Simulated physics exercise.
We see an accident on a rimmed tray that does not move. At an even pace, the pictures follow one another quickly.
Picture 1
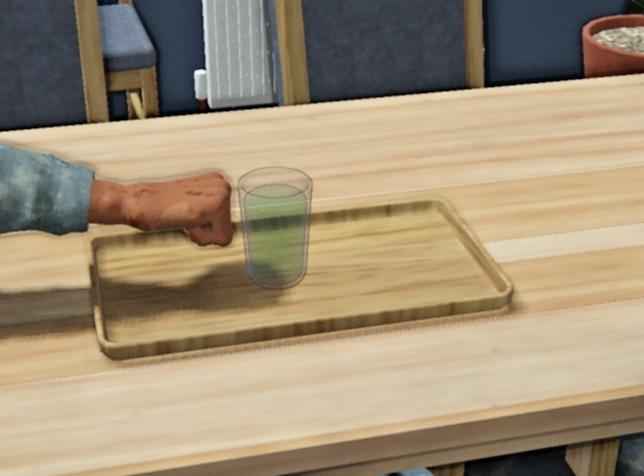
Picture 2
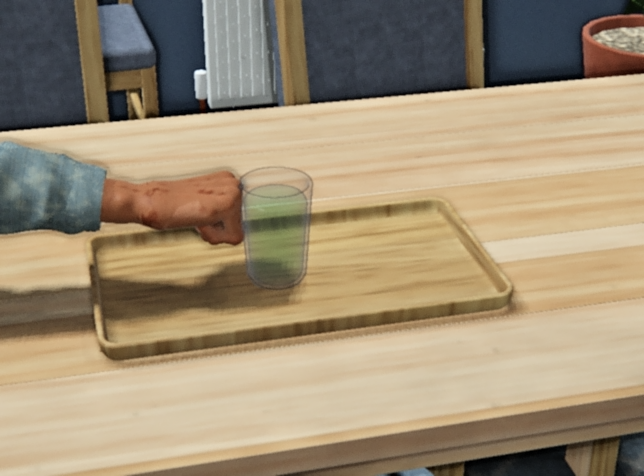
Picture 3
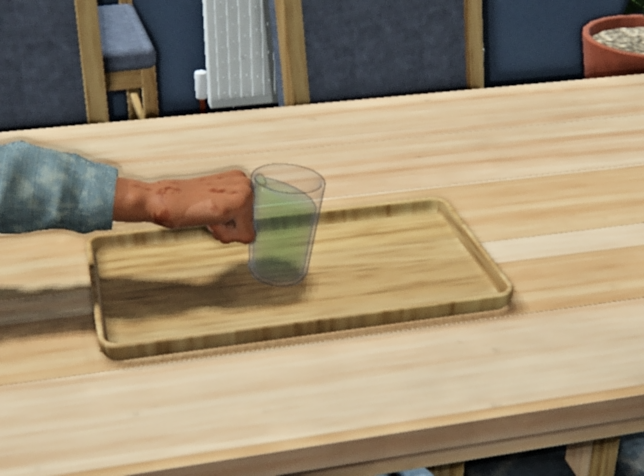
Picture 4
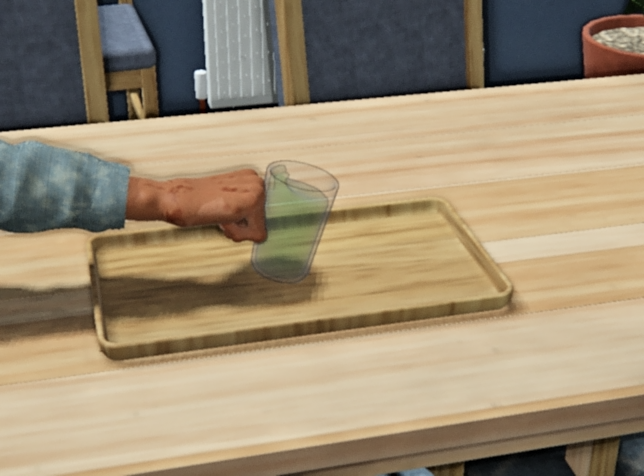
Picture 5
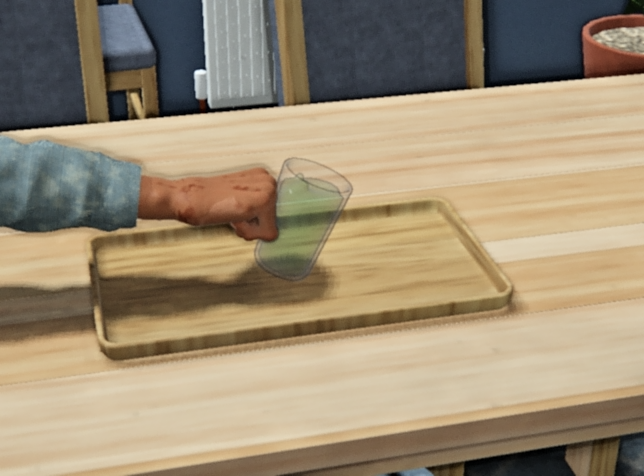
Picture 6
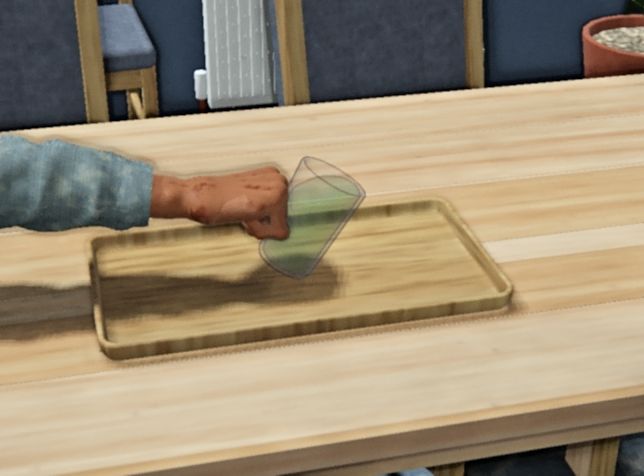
In this clip, a fist at the end of a blue denim-like sleeve moves right and presses against the upper side of a clear glass of greenish liquid on a rimmed wooden tray, and the glass leans steadily further to the right.
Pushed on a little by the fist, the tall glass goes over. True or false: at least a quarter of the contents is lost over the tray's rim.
True.
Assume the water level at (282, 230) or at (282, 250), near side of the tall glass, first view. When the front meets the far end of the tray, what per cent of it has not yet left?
About 75 per cent, then about 70 per cent.
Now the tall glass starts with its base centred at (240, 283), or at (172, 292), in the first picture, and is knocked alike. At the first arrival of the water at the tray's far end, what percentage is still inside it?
Spot one gives 65 percent, spot two gives 45 percent.
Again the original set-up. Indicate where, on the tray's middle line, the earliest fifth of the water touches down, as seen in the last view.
(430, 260).
A moment on, the tall glass lies on its side and 68 per cent is in the glass, 20 on the tray and 12 above or beyond its rim.
Next, the tall glass lies on its side and 37 per cent is in the glass, 35 on the tray and 28 above or beyond its rim.
Then the tall glass lies on its side and 24 per cent is in the glass, 37 on the tray and 39 above or beyond its rim.
Later the tall glass lies on its side and 13 per cent is in the glass, 51 on the tray and 36 above or beyond its rim.
Finally, 62 per cent is held by tray and glass, 38 is off the tray.
